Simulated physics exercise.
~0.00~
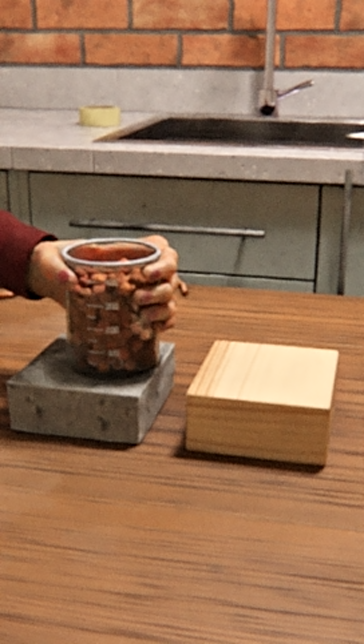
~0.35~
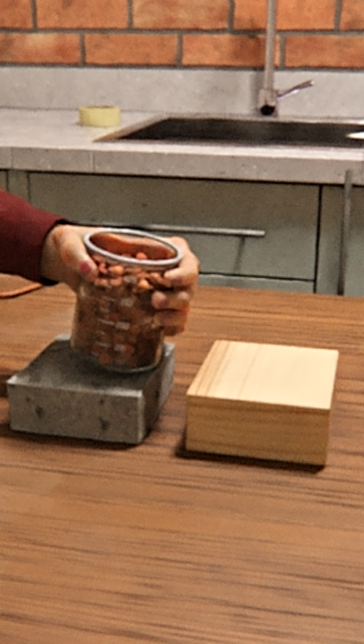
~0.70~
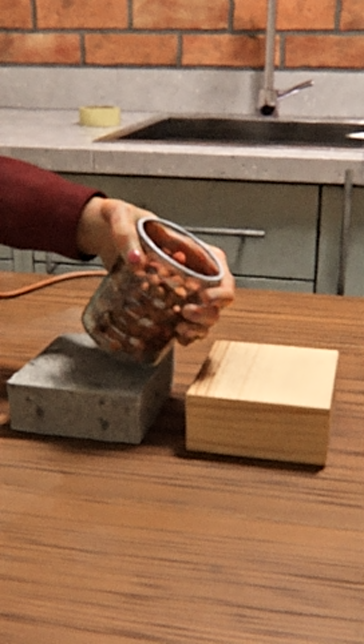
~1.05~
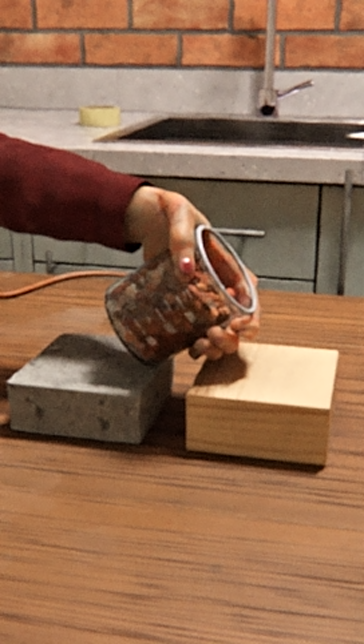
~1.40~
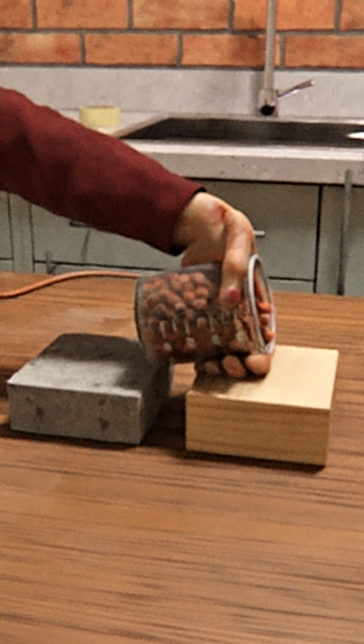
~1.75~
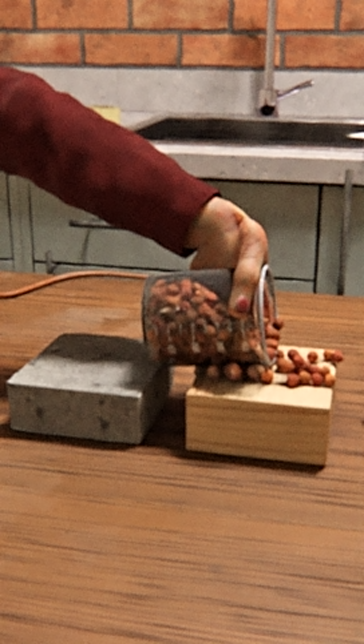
On a wooden kitchen table, a hand tipping a clear beaker of reddish-brown pellets rightward onto a pale wooden block, some spilling out.
